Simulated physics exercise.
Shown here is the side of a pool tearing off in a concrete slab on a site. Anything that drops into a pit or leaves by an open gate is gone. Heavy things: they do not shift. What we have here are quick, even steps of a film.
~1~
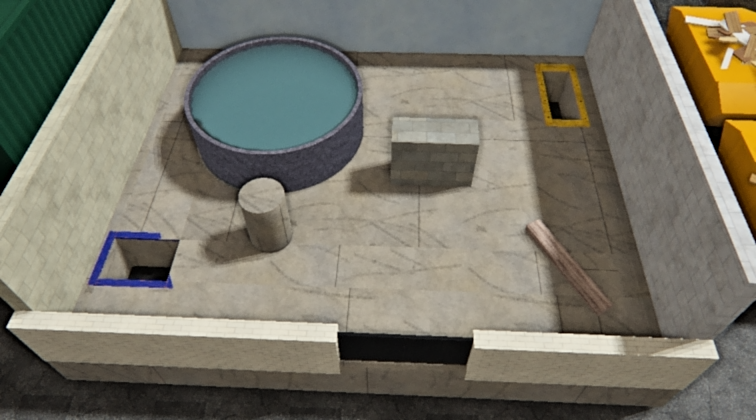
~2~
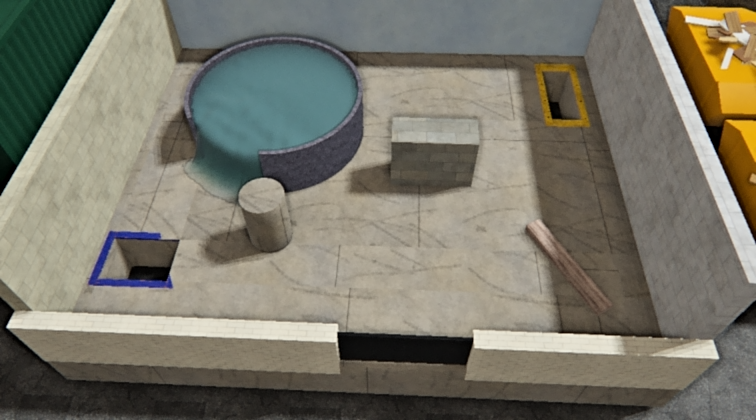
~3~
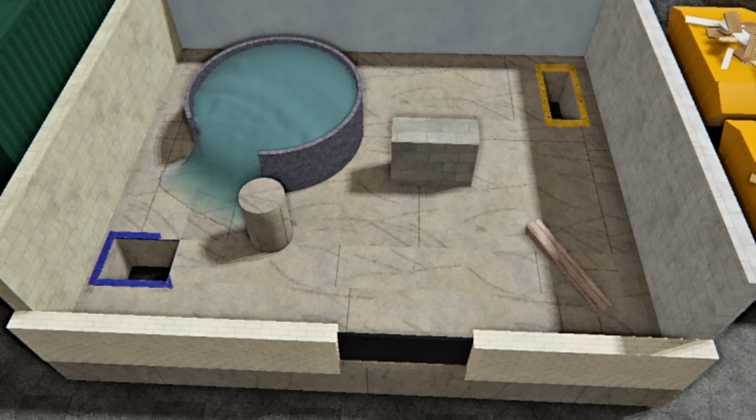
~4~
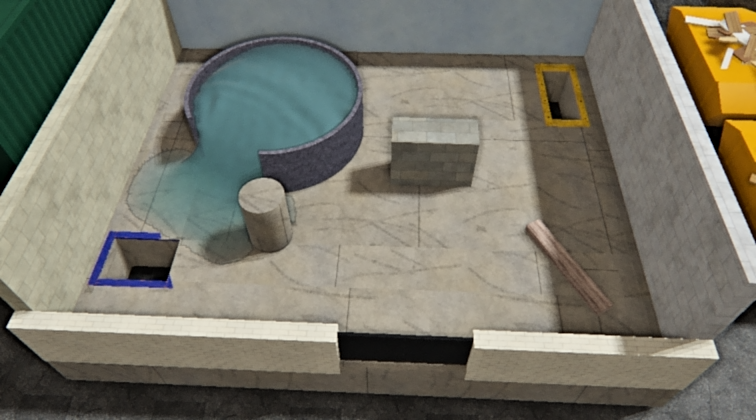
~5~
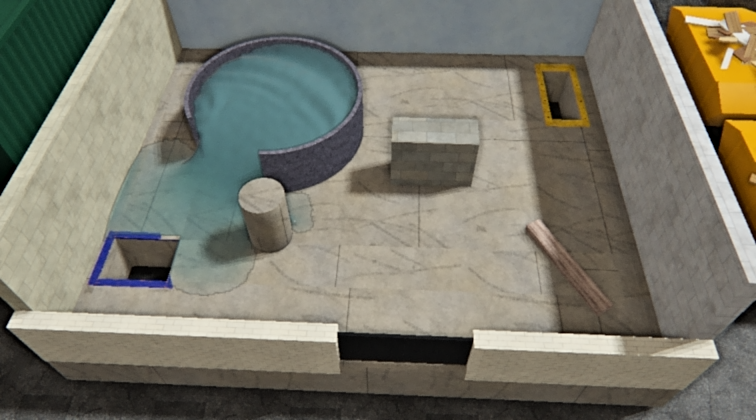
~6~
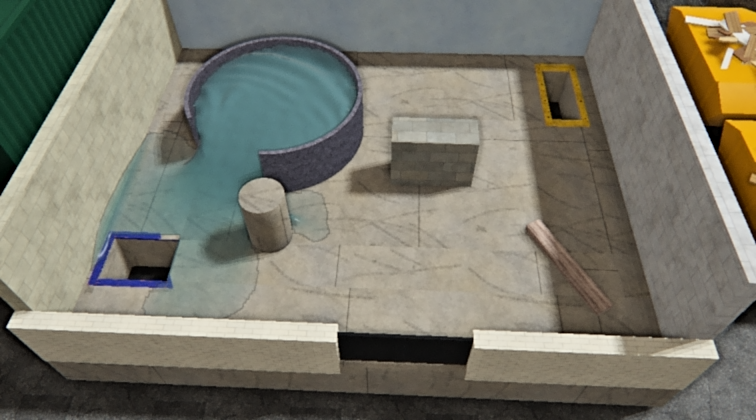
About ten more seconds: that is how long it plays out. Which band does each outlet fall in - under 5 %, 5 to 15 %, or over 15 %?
Bands: The gate is in the under 5 % band; the blue pit is in the over 15 % band; the yellow pit is in the under 5 % band.
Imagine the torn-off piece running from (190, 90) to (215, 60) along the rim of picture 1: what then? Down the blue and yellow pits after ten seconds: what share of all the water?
In percent: Blue 20, yellow 12.
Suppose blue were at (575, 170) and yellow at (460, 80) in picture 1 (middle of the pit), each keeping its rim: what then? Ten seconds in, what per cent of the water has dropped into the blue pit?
Blue: 14 %.
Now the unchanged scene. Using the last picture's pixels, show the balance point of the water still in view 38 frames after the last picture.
I'd mark it close to (280, 176).
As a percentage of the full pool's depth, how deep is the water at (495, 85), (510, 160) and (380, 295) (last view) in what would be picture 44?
The three come to near 0, 2 and 4 per cent respectively.
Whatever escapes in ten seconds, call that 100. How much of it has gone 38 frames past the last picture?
I'd put it near 80 in a hundred.
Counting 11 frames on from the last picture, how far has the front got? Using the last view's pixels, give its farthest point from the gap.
The front tops out at about (373, 350).
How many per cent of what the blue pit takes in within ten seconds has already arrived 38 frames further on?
About 80 per cent.
A moment on, water covers 20 % of the floor; the gate 0 %, the blue pit 9 %, the yellow pit 0 %.
Next, water covers 25 % of the floor; the gate 0 %, the blue pit 20 %, the yellow pit 0 %.
Then, water covers 40 % of the floor; the gate 0 %, the blue pit 35 %, the yellow pit 0 %.
Later, water covers 65 % of the floor; the gate 0 %, the blue pit 53 %, the yellow pit 0 %.
In the end, water covers 85 % of the floor; the gate 0 %, the blue pit 65 %, the yellow pit 0 %.
